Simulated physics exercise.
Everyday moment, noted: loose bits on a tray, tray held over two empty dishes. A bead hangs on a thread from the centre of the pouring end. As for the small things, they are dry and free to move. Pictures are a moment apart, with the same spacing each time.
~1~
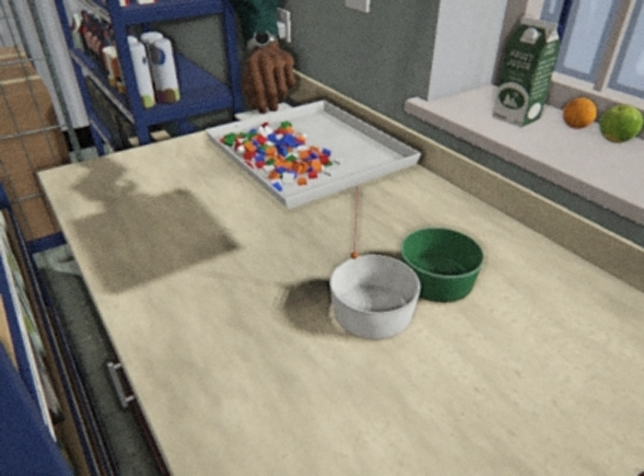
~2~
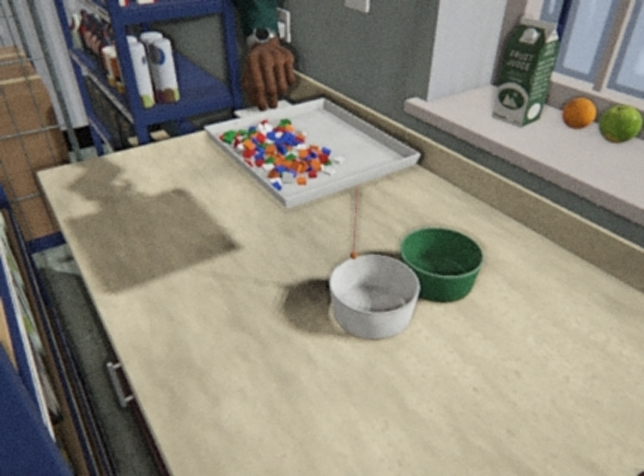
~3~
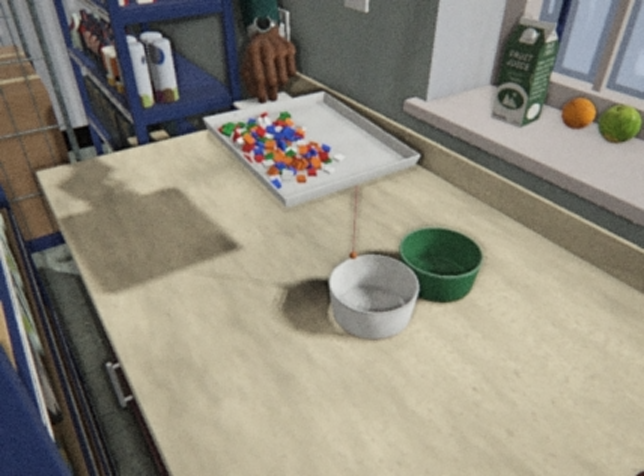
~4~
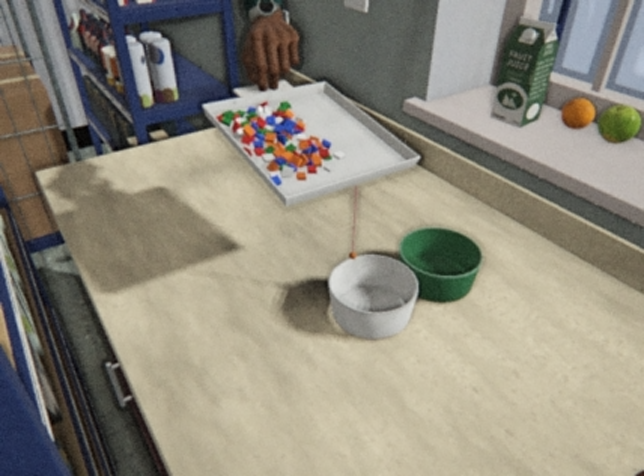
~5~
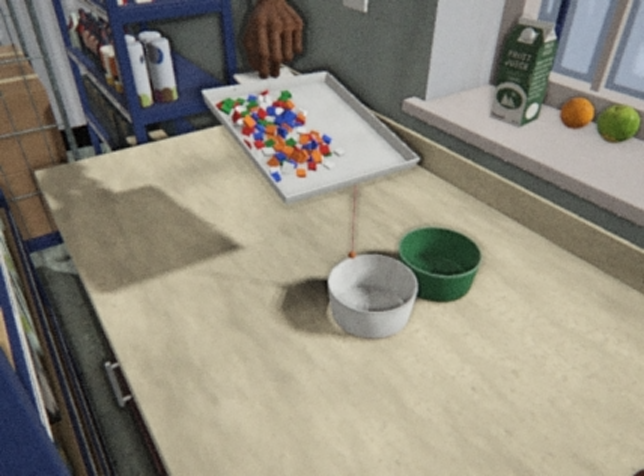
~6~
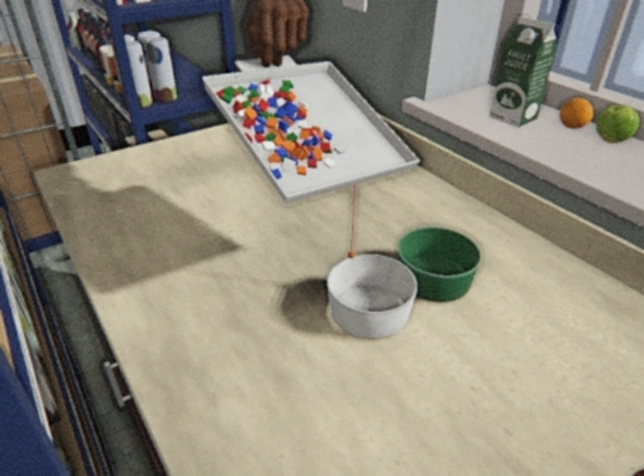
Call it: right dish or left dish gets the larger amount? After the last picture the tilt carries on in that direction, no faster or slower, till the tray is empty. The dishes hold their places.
Left dish.
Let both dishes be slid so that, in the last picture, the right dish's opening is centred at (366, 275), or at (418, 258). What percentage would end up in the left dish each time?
First placement: 0 per cent; second placement: 40 per cent.
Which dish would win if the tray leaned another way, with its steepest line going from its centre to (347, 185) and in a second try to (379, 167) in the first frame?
So: The left-standing dish on the first go, the right-standing dish on the second.
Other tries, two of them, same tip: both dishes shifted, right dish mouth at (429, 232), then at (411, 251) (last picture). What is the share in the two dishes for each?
First placement near 50 percent, second near 80 percent.
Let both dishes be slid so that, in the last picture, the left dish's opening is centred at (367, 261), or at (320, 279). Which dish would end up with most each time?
With the dishes at the first place it's the left-side dish, and at the second it's the right-side dish.
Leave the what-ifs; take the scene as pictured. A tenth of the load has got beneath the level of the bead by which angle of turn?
The tilt is near 75° by then.
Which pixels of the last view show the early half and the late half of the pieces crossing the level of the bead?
About (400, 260) to begin with, then about (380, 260).
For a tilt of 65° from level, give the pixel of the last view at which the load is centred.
The load is centred near (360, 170).
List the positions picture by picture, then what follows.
Corners of the pouring end at (287, 197) and (416, 153), level; middle of the load at (274, 154), mosaic tiles; left dish at (402, 320); right dish at (470, 284); bead on its thread at (354, 256), in the first picture.
Corners of the pouring end at (287, 197) and (416, 154), level; middle of the load at (274, 152), in the second picture.
Corners of the pouring end at (287, 196) and (416, 155), tipped barely, lowest at the right corner; middle of the load at (273, 147), in the third picture.
Corners of the pouring end at (288, 195) and (416, 156), tipped a little, lowest at the right corner; middle of the load at (273, 140), in the fourth picture.
Corners of the pouring end at (288, 194) and (416, 158), tipped a little, lowest at the right corner; middle of the load at (273, 133), in the fifth picture.
Corners of the pouring end at (288, 194) and (415, 159), tipped clearly, lowest at the right corner; middle of the load at (274, 125); left dish at (399, 320); right dish at (467, 284), in the sixth picture.
Soon after the last picture, tray tipped steeply; most on the tray; a small part in the air.
A little later, tray tipped past a quarter turn; a small part on the tray; about a quarter in the left dish; about a quarter in the right dish; a small part outside both; about a third in the air.
Later still, tray tipped past a quarter turn; about two thirds in the left dish; about a third in the right dish; a small part outside both.
At rest, tray tipped past a quarter turn; about two thirds in the left dish; about a third in the right dish; a small part outside both.
